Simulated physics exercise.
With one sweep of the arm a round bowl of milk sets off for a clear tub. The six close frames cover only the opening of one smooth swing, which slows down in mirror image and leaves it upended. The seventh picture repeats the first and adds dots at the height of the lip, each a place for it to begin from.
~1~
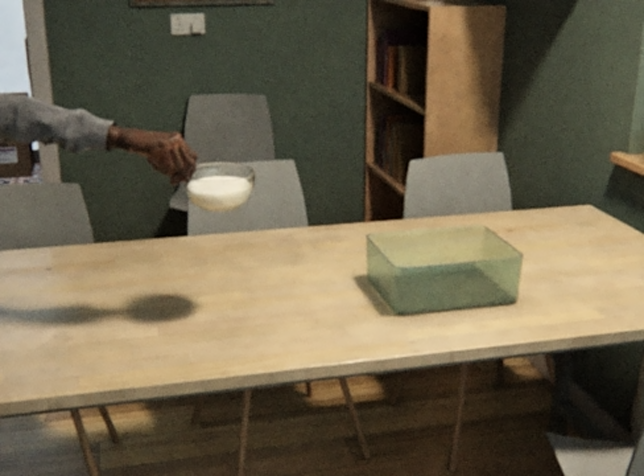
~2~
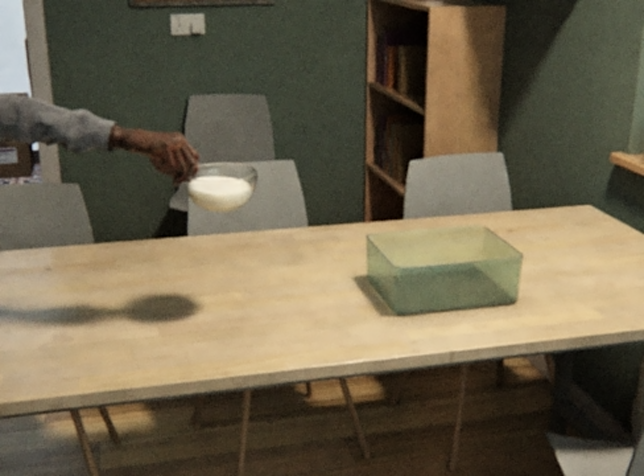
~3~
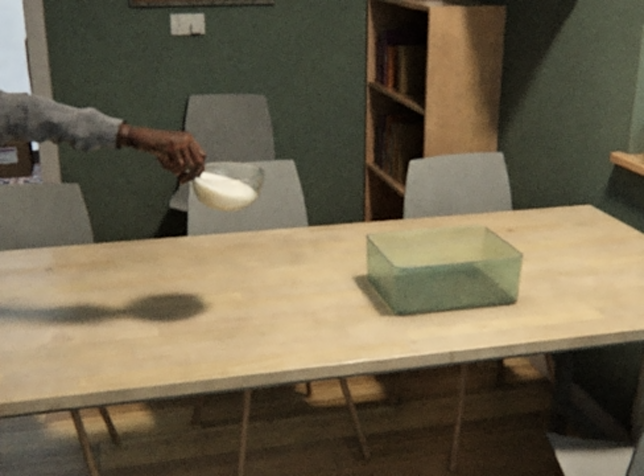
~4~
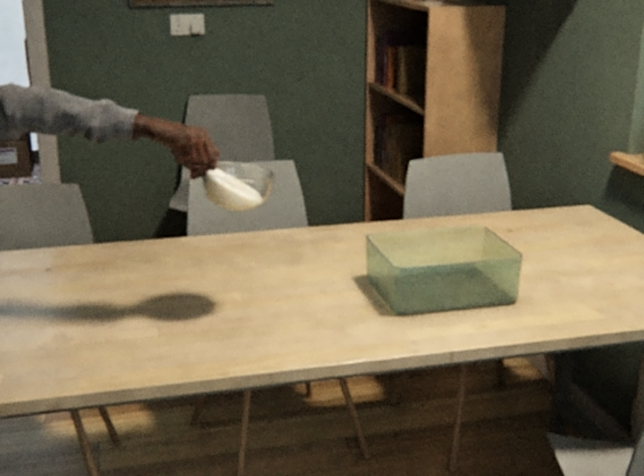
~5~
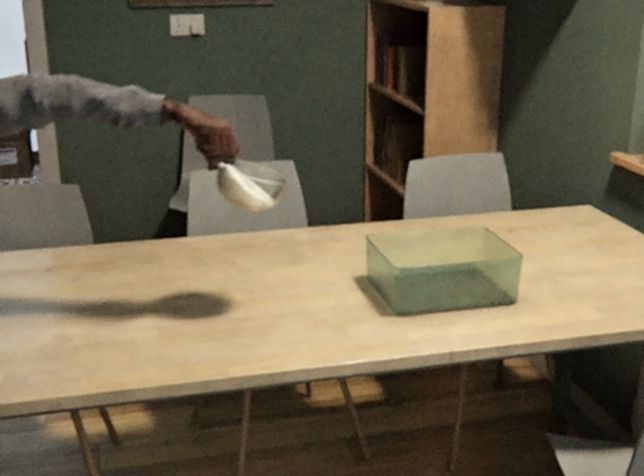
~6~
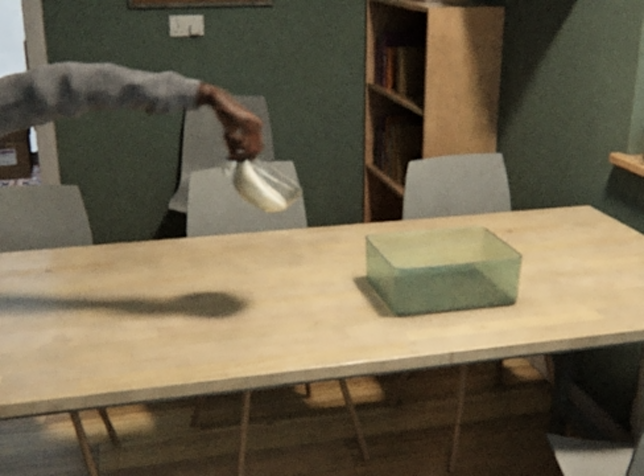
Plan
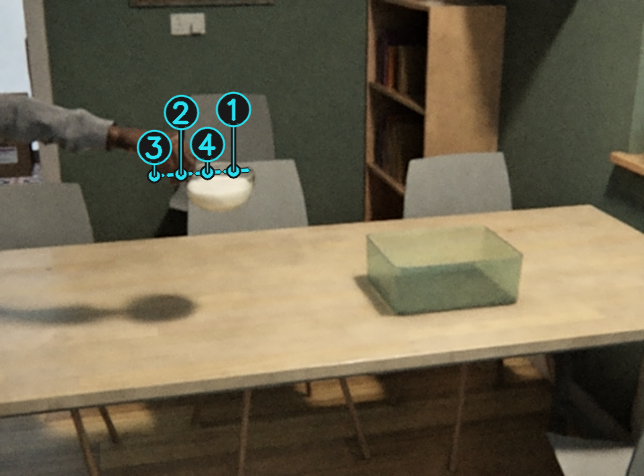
Over a wooden table, a hand moves a glass bowl of milk rightward, tilting it.
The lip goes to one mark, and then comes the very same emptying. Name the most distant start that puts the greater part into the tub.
The answer is place 1.
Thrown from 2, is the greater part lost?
Yes.
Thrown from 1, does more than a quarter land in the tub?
Yes.
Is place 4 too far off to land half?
Yes.
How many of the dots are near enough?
One.
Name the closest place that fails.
That is place 4.
In cyan, 1 at (233, 171); 2 at (181, 174); 3 at (154, 175); 4 at (207, 172).
If 1 is chosen, about 70 % lands in the tub, 17 % falls short and 13 % goes beside or beyond.
If 2 is chosen, about 0 % lands in the tub, 96 % falls short and 3 % goes beside or beyond.
If 3 is chosen, about 0 % lands in the tub, 99 % falls short.
If 4 is chosen, about 19 % lands in the tub, 75 % falls short and 6 % goes beside or beyond.
